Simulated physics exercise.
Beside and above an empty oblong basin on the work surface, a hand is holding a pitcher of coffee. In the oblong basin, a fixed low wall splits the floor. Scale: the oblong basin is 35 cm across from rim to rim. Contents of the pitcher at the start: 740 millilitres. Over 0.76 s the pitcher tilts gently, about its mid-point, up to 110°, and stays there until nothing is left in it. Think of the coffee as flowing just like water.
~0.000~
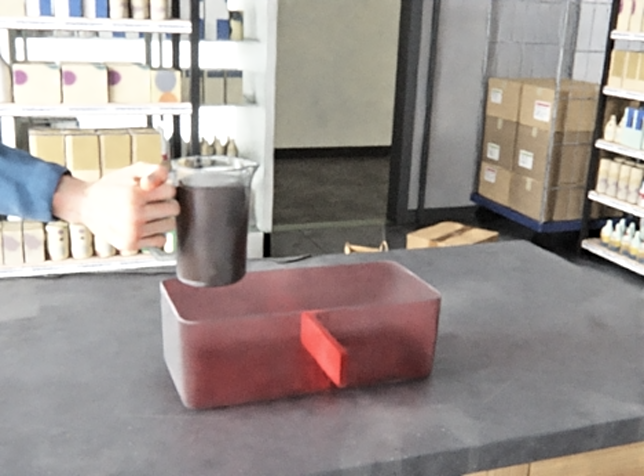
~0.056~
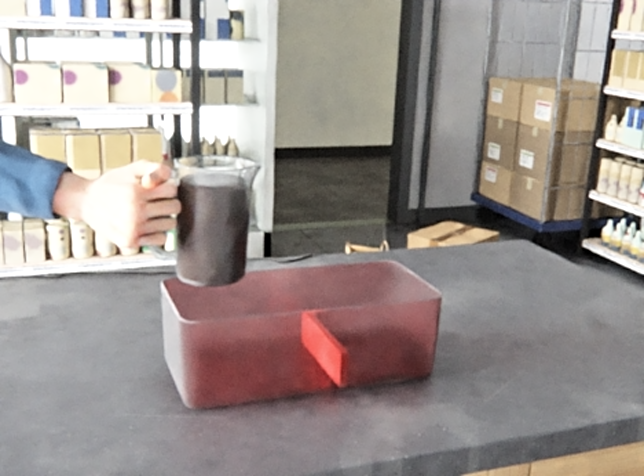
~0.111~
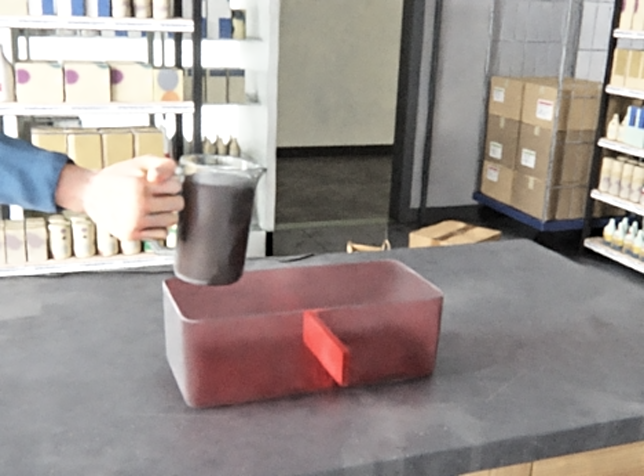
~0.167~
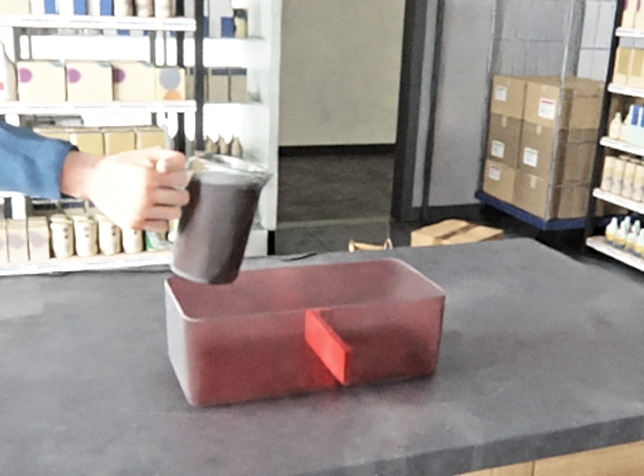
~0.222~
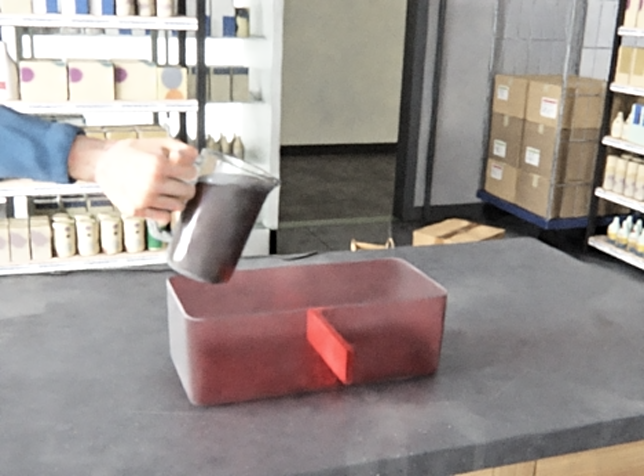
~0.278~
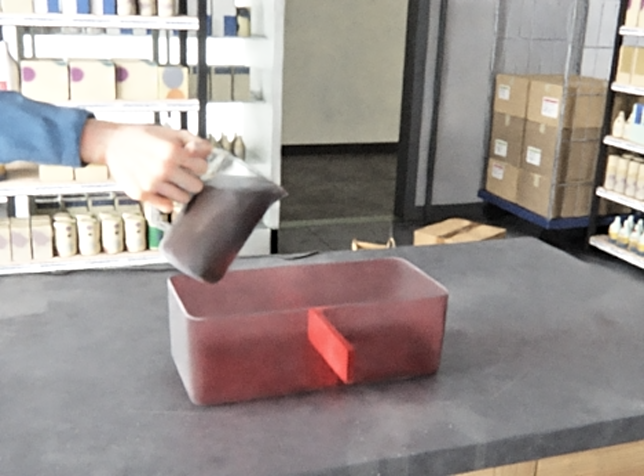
On a dark countertop in a shop-like room with stocked shelves, a hand holds a clear pitcher of dark liquid above a reddish oblong basin, then gradually tilts it to the right while the liquid shifts toward the rim.
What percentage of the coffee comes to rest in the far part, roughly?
10 %.
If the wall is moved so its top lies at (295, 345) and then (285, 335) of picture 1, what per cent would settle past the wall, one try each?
Try 1: 85 %; try 2: 95 %.
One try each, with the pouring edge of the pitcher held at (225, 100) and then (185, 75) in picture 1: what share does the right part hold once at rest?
5 then 10 %.
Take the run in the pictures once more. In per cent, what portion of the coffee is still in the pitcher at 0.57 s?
68 %.
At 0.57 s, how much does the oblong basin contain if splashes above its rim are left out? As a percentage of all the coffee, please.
16 %, give or take.
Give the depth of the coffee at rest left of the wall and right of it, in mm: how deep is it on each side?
Once settled, the left stands around 20 mm and the right around 4 mm.
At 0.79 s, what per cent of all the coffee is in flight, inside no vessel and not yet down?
Close to 10 per cent.
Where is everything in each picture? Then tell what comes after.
In the first frame, it leans 0°; its right rim is at (260, 163); the coffee meets the walls at (176, 181) and (247, 179); the oblong basin's rim runs from (170, 302) to (419, 279); the wall's top is at (323, 332).
In the second frame, it leans 1°; its right rim is at (261, 164); the coffee meets the walls at (177, 180) and (248, 179).
In the third frame, it leans 6°; its right rim is at (267, 167); the coffee meets the walls at (182, 177) and (252, 179).
In the fourth frame, it leans 13°; its right rim is at (274, 172); the coffee meets the walls at (188, 179) and (259, 180).
In the fifth frame, it leans 22°; its right rim is at (282, 181); the coffee meets the walls at (186, 200) and (268, 181).
In the sixth frame, it leans 32°; its right rim is at (287, 192); the coffee meets the walls at (184, 206) and (282, 185).
Then, 0.57 s in, the tilt is 94° and 69 per cent is still to pour, 11 is left of the wall and 5 right of it.
Then, 0.79 s in, the tilt is 110° and 21 per cent is still to pour, 60 is left of the wall and 8 right of it.
Then, 1.01 s in, the tilt is 110° and 2 per cent is still to pour, 83 is left of the wall and 9 right of it.
Then, 1.26 s in, the tilt is 110° and 0 per cent is still to pour, 88 is left of the wall and 10 right of it.
Finally, 88 per cent lies left of the wall, 10 right of it and 2 outside.
